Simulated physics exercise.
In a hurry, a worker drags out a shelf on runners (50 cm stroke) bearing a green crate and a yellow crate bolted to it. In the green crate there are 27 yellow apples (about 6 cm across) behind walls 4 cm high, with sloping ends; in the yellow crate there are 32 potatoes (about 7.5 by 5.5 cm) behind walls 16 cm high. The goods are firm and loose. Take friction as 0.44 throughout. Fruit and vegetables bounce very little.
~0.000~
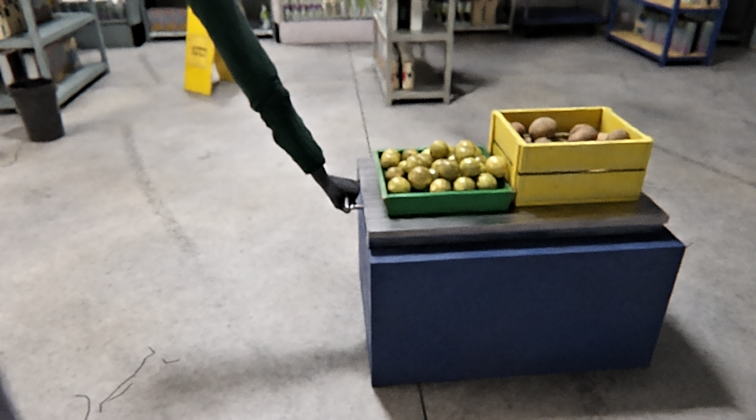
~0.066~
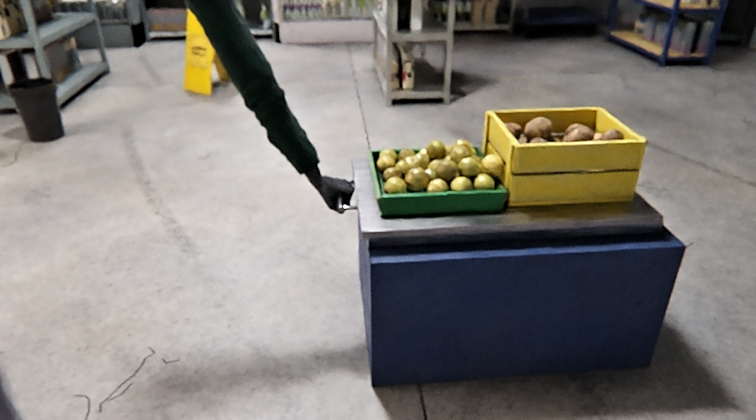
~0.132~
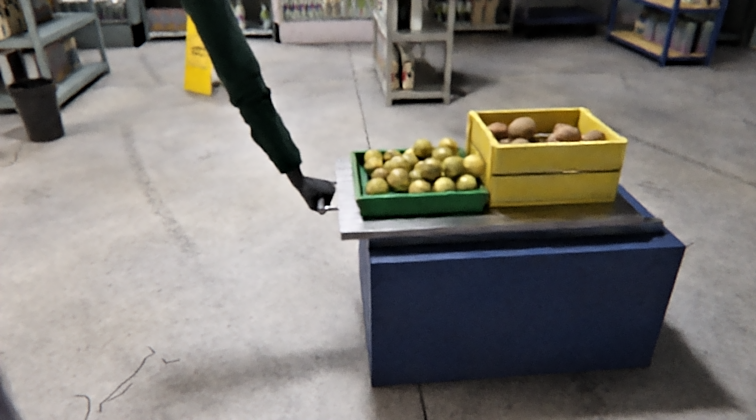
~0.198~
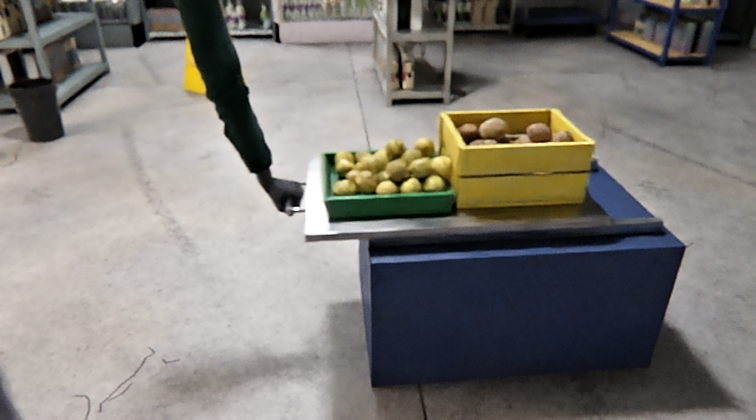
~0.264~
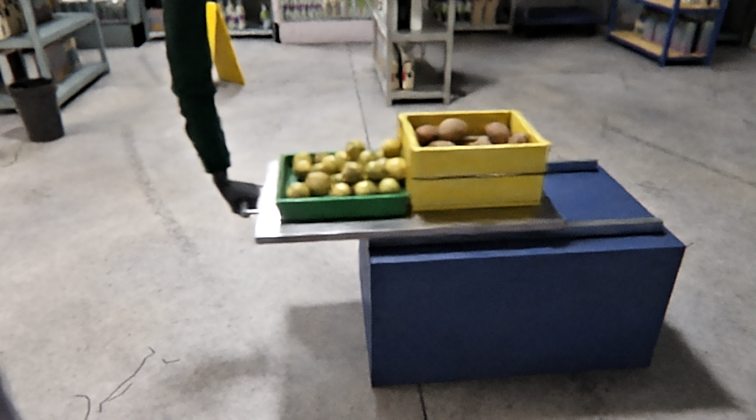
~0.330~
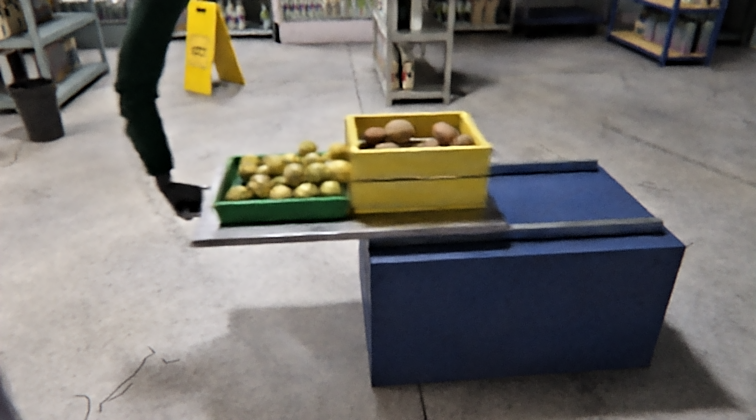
To begin with, a green crate of round yellowish fruit and a taller yellow crate of potatoes sit on a shelf above a blue base, gripped by a dark-gloved hand. The green-sleeved arm pulls the shelf left, slowly and then faster, carrying both crates along and exposing the runners behind them.
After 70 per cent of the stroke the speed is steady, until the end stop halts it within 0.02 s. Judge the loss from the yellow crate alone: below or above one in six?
The yellow crate loses less than a sixth of its potatoes.
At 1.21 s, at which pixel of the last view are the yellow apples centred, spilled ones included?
Around (218, 189).
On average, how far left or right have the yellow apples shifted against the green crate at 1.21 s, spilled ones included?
Some 18 cm leftwards.
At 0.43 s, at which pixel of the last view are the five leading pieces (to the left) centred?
Around (202, 161).
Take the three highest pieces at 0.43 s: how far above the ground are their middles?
About 66 cm.
After 0.35 s, the runners reach their end.
After 0.43 s, 0 of 27 out of the green crate and 0 of 32 out of the yellow crate.
After 0.55 s, 5 of 27 out of the green crate and 1 of 32 out of the yellow crate.
After 0.77 s, 9 of 27 out of the green crate and 2 of 32 out of the yellow crate.
Outcome (at 1.21 s), 9 of 27 out of the green crate and 2 of 32 out of the yellow crate. Asked share, 2 of 32, 6 per cent.
